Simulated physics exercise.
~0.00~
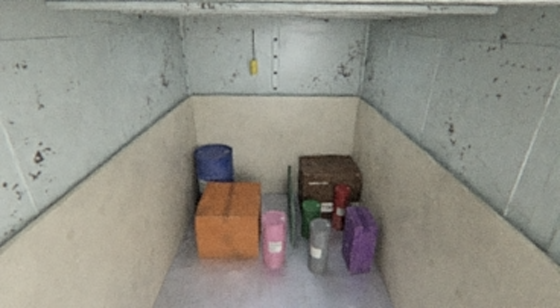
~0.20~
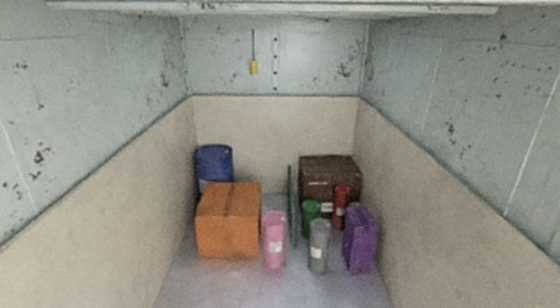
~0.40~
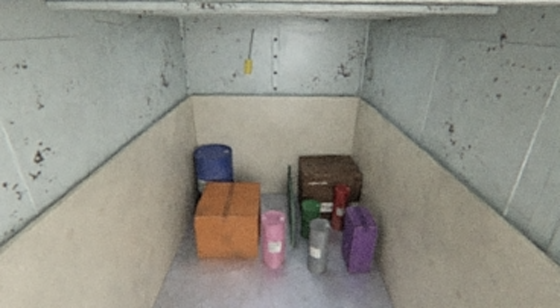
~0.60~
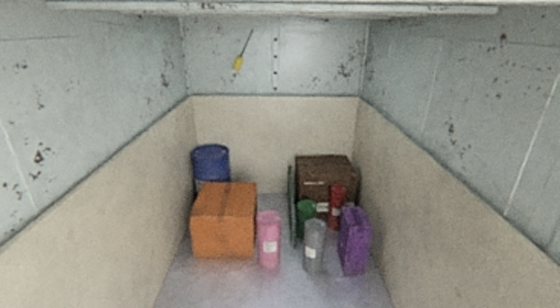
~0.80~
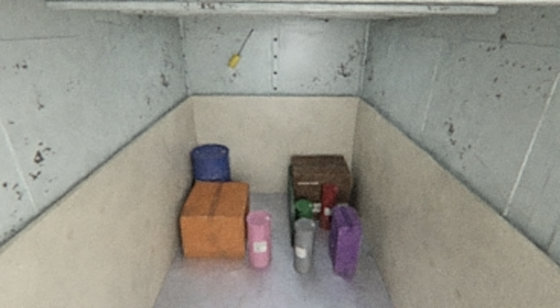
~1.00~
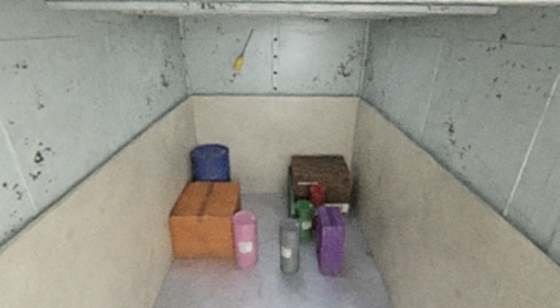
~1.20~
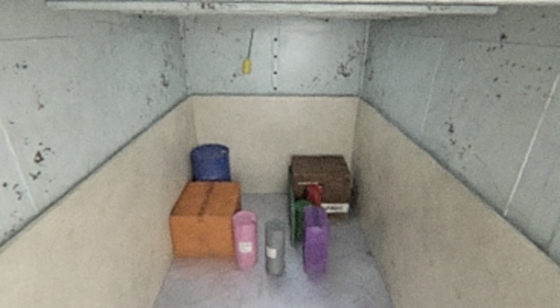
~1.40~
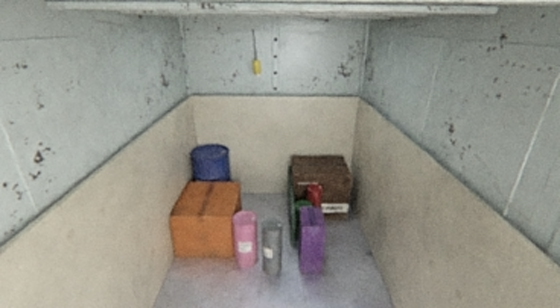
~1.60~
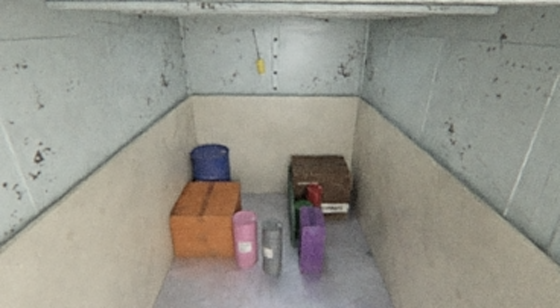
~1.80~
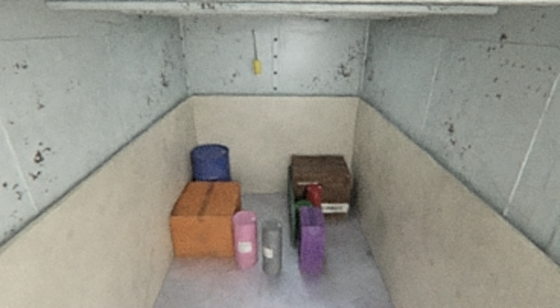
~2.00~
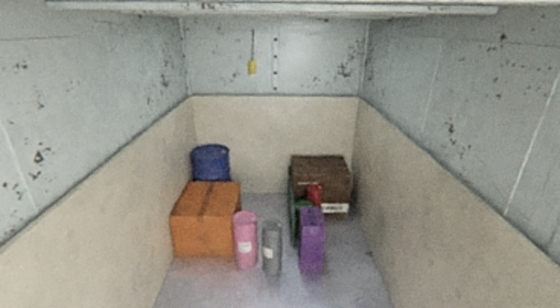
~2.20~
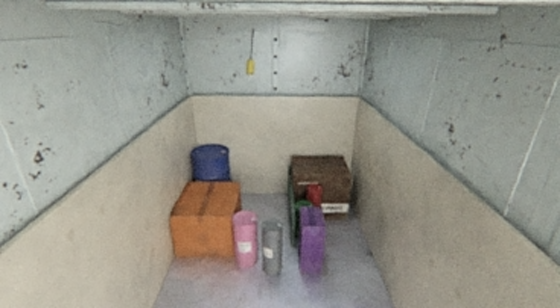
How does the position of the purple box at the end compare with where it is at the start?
At the start the purple box stands near the right wall. By the end it stands further left, closer to the middle of the floor and in front of the brown box.
